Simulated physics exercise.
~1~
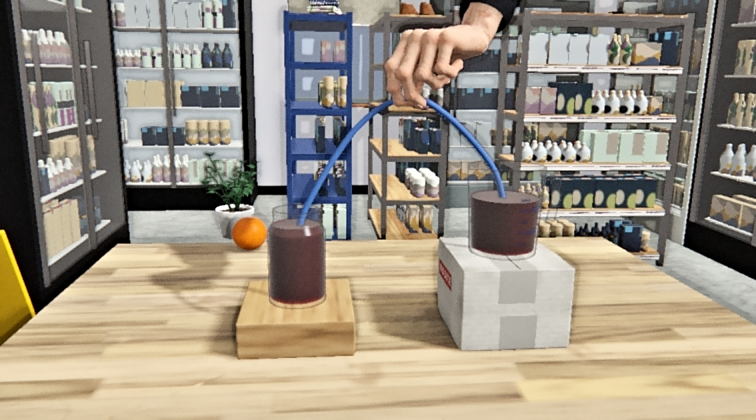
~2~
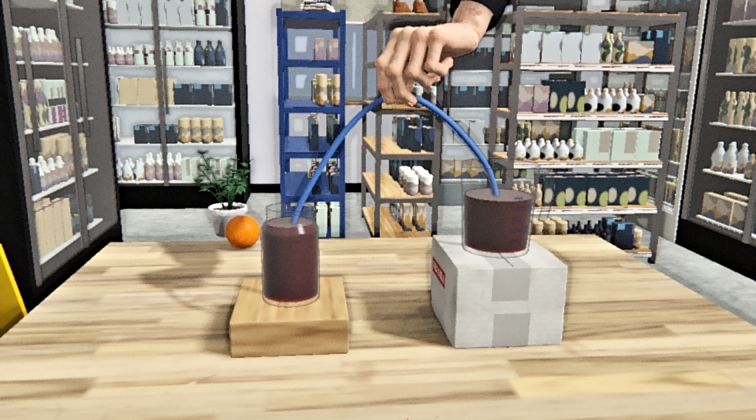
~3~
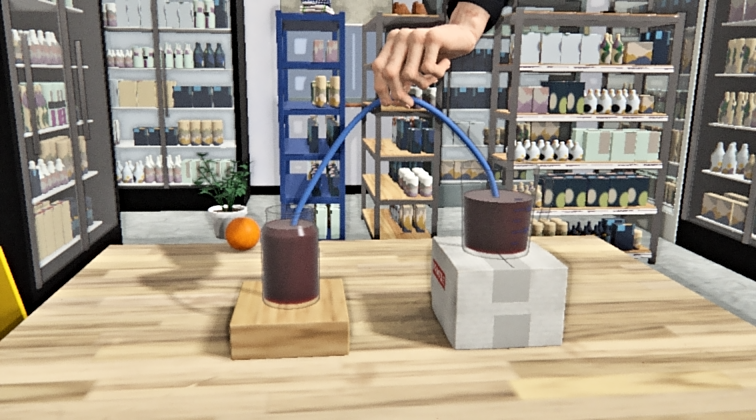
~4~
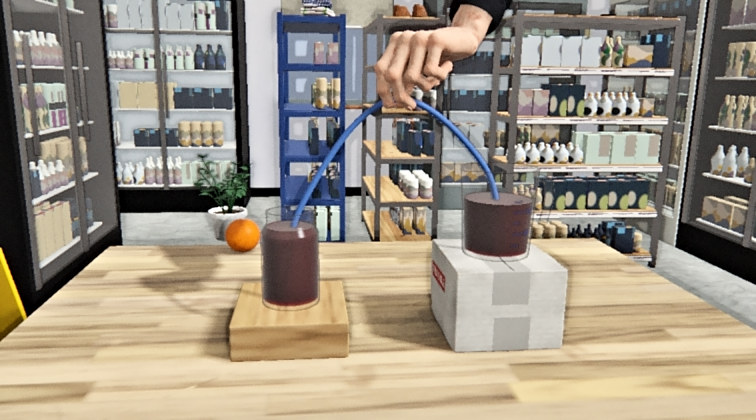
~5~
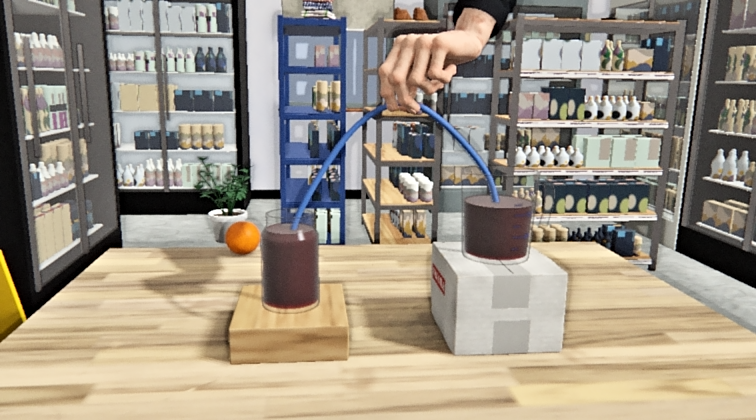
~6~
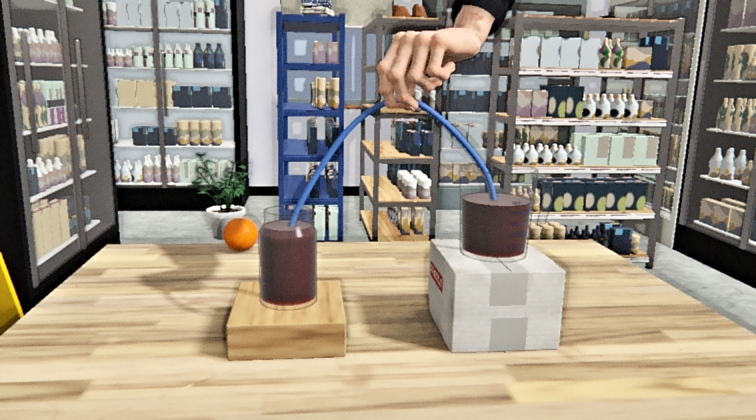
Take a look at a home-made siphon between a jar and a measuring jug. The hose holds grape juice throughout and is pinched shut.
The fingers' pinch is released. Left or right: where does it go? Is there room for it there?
So the grape juice travels to the left side and, once there, it spills out.
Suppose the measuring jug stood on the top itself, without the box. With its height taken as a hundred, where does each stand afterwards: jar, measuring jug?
The first ends at 40 % of its height, the second at 85 %.
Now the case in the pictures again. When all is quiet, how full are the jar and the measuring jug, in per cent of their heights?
About 100 %, then 50 %.
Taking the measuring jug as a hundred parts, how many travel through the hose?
Some 20 per cent of the contents.
Next, the jar is nearly full; the measuring jug is about half full.
After that, the jar is full to the brim; the measuring jug is about half full; the lower one has run over; the two surfaces are level.
Finally, the jar is full to the brim; the measuring jug is about half full; the lower one has run over; the two surfaces are level.
